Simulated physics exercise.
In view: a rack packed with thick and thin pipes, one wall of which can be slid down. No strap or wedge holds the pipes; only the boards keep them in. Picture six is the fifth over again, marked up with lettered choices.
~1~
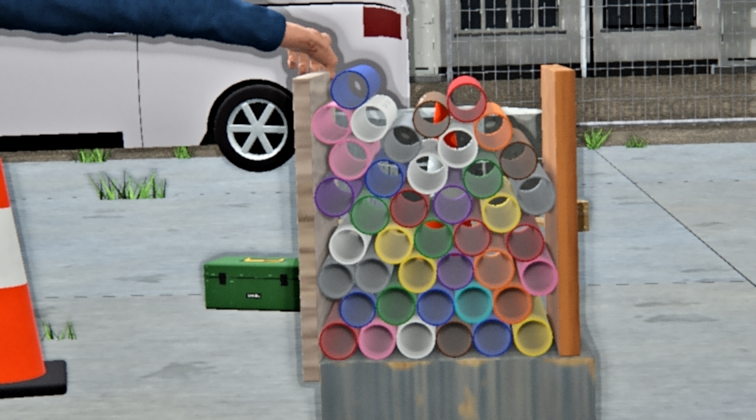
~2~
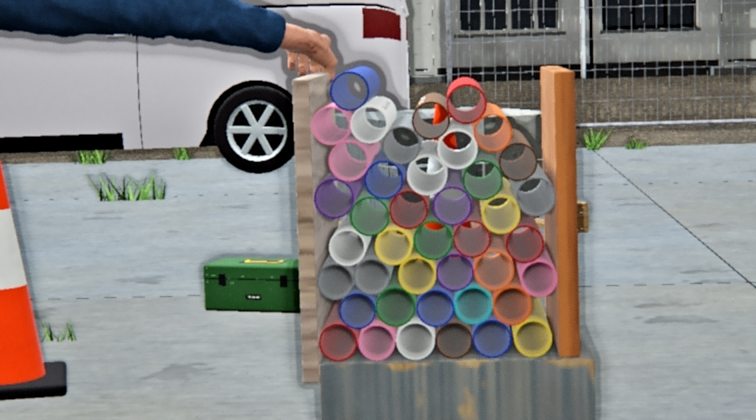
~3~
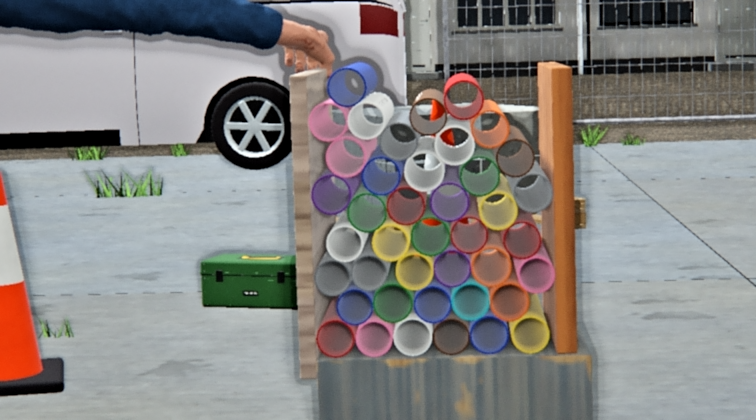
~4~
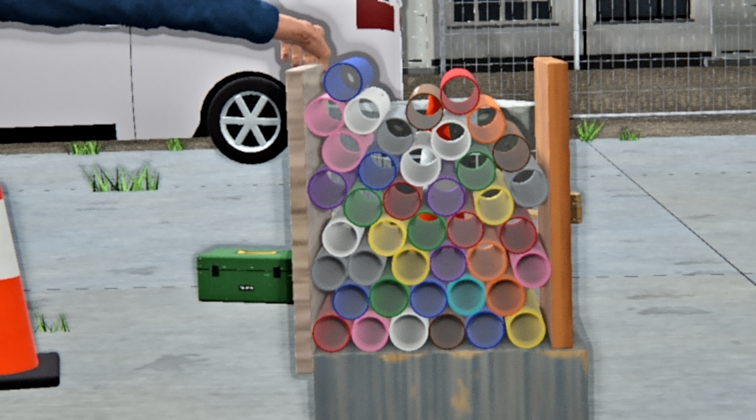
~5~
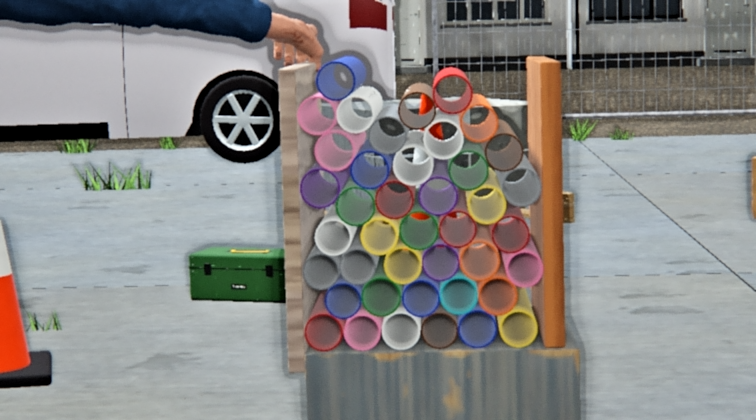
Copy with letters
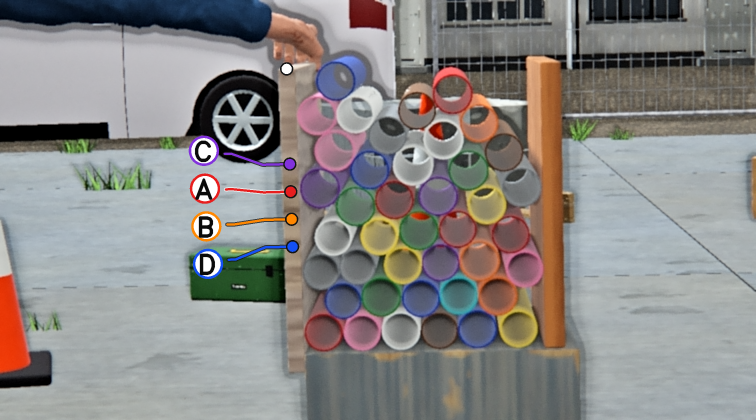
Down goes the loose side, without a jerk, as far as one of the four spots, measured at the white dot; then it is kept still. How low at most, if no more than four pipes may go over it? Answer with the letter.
The answer is mark B.
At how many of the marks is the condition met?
Three of them.
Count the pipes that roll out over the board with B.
The count is two.
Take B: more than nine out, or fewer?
Fewer than nine.
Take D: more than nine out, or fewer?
At D, fewer than nine.
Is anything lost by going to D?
Yes.
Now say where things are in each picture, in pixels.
In the first frame, a green pipe (370, 215); a purple pipe (334, 197); a grey pipe (536, 196).
In the second frame, a grey pipe (536, 197); a brown pipe (518, 162).
In the third frame, a red pipe (464, 100); side board (317, 211).
In the fourth frame, a red pipe (331, 333); a yellow pipe (527, 329).
In the fifth frame, a turquoise pipe (459, 295); a purple pipe (441, 262); a green pipe (356, 206).
On the marked copy, A at (291, 192); B at (291, 219); C at (290, 164); D at (292, 247); the white dot at (287, 69).
Taking B. A third of the way, top of the board (298, 133).
Two thirds of the way, top of the board (301, 209).
When it is over, top of the board (301, 218), two out over the board.
As for the rest, A two out over the board; C none out over the board; D five out over the board.
